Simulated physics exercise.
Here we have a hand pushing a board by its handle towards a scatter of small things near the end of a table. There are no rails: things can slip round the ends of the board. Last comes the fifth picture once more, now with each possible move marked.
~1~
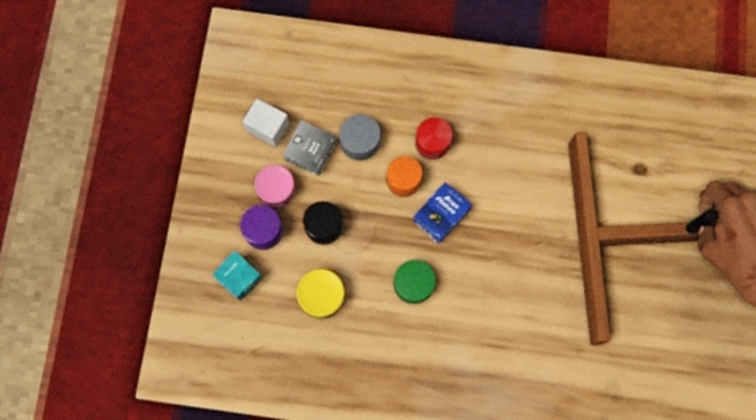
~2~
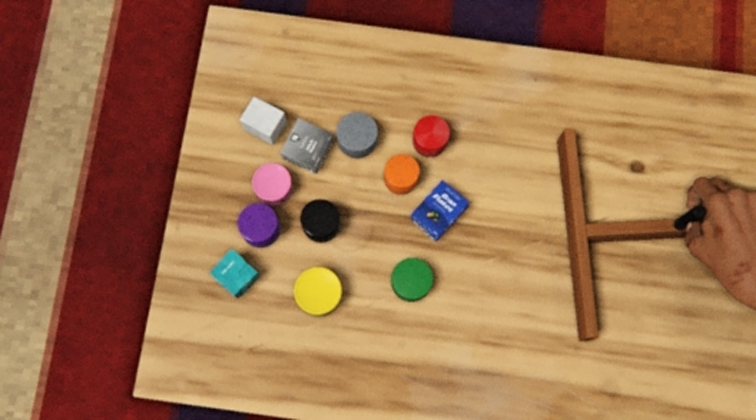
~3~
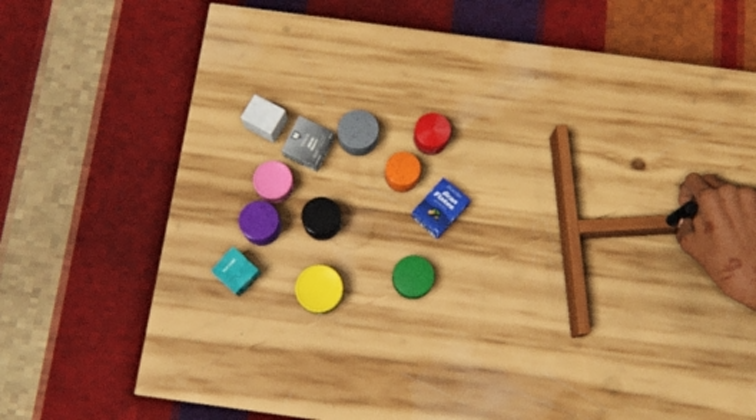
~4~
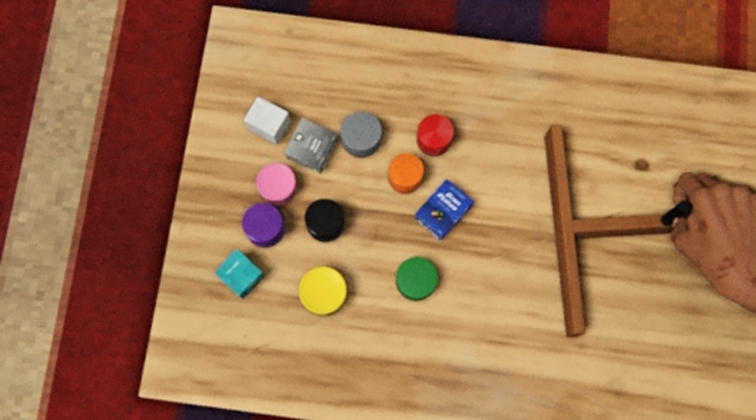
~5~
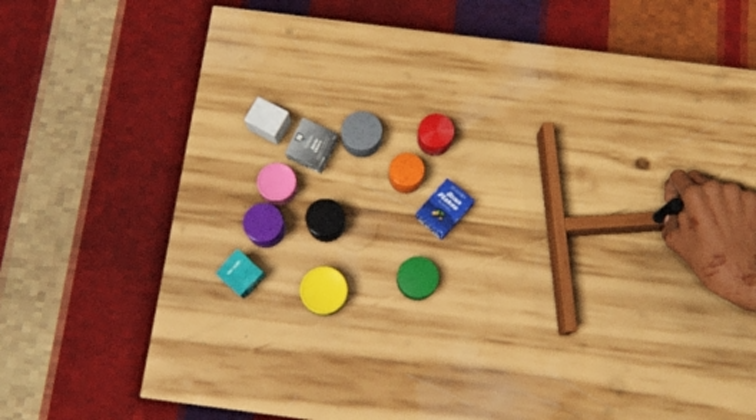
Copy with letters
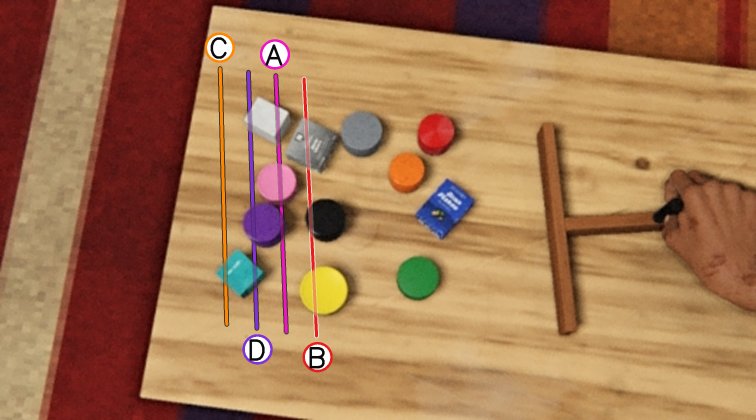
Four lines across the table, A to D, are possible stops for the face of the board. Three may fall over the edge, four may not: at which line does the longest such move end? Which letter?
As far as mark D.
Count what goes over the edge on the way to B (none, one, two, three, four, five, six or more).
In all, none.
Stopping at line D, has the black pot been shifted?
By then, yes.
On the marked copy, A at (281, 199); B at (310, 203); C at (223, 192); D at (252, 196).
Taking D. A third of the way, board (449, 210); red tin (416, 136); blue box (411, 219).
Two thirds of the way, board (338, 196); white block (242, 117); purple pot (239, 229).
When it is over, board (253, 185); purple pot (164, 248); white block (192, 109); none fallen.
As for the rest, A is within the limit but short; B is within the limit but short; C drops five.
